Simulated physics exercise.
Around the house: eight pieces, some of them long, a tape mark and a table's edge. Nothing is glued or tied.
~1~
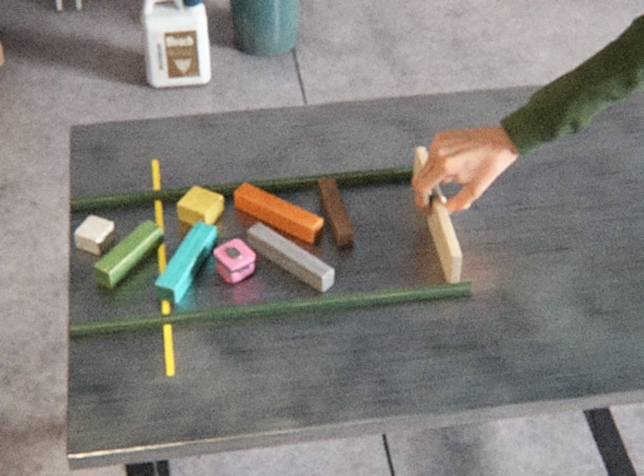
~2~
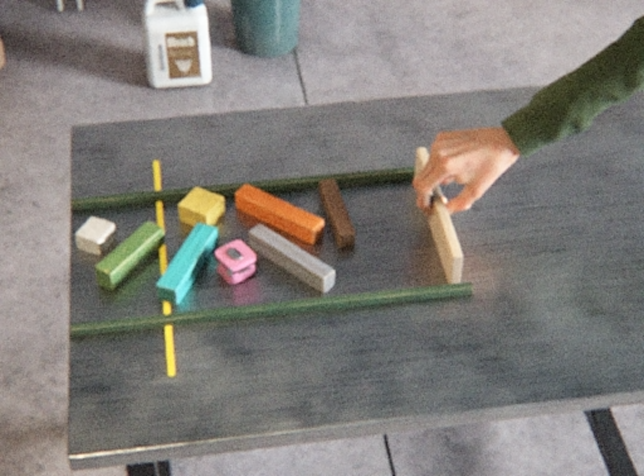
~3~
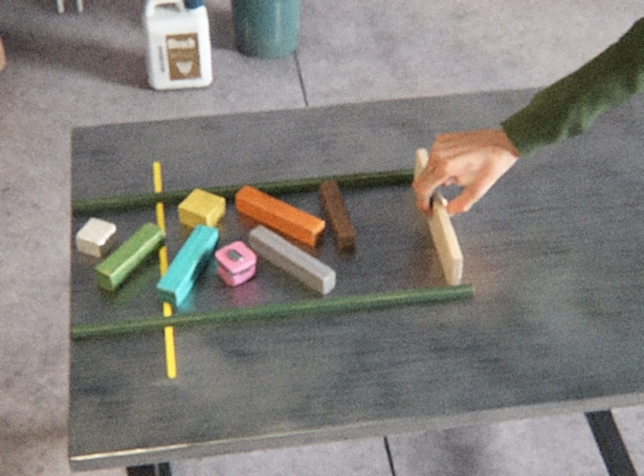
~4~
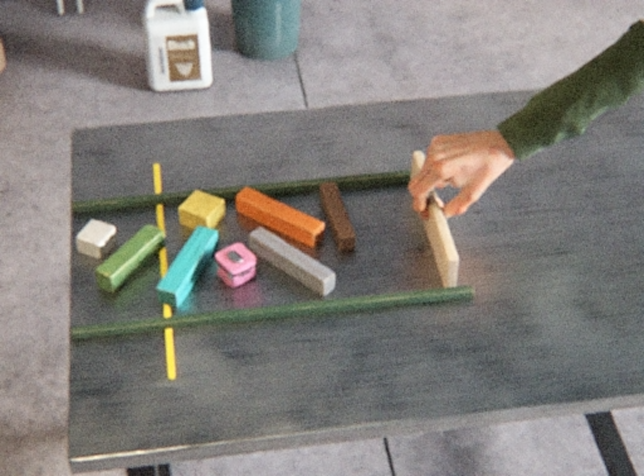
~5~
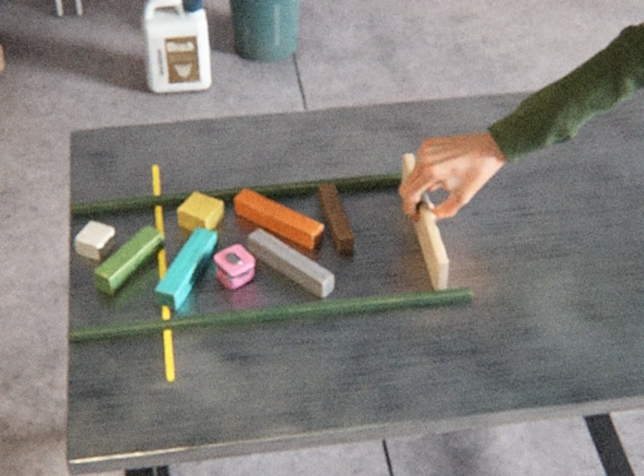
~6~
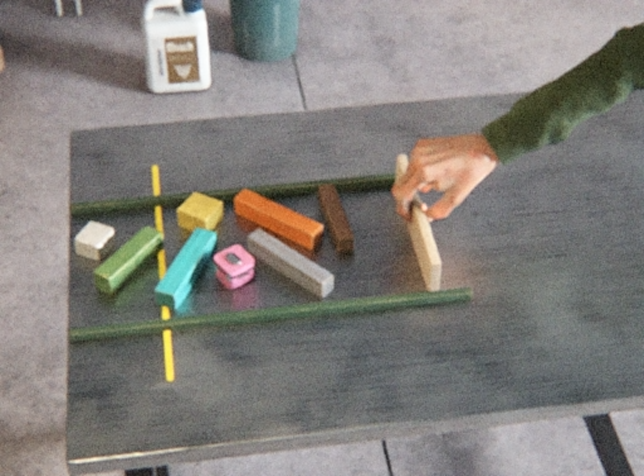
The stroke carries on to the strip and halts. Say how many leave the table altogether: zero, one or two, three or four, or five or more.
Here the number that fall off is one or two.
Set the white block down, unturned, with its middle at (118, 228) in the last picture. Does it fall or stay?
It stays on.
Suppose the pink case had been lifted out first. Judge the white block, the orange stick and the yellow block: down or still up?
The white block falls, the orange stick does not fall, the yellow block is kept.
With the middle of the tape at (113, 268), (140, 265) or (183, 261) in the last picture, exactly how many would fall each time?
The counts: 4, 3 and 1.
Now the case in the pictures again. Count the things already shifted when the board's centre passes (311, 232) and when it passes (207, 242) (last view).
By then 3, and 8.
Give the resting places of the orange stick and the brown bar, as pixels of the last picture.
Near (134, 234) and (152, 235).
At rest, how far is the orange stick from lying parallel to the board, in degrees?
Roughly 0° out of line.
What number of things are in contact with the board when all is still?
The number is 2.
Soon after, none off yet; white block at rest near (95, 241); green bar at rest near (129, 260); turquoise stick at rest near (187, 268).
Then, none off yet; white block at rest near (95, 241); green bar at rest near (129, 260); turquoise stick moving near (182, 267).
Further on, none off yet; white block moved a little near (82, 241); green bar moved a little near (103, 258); turquoise stick moved about its own width near (123, 270).
At rest, the number that fall off is one or two; fallen, green bar and white block.
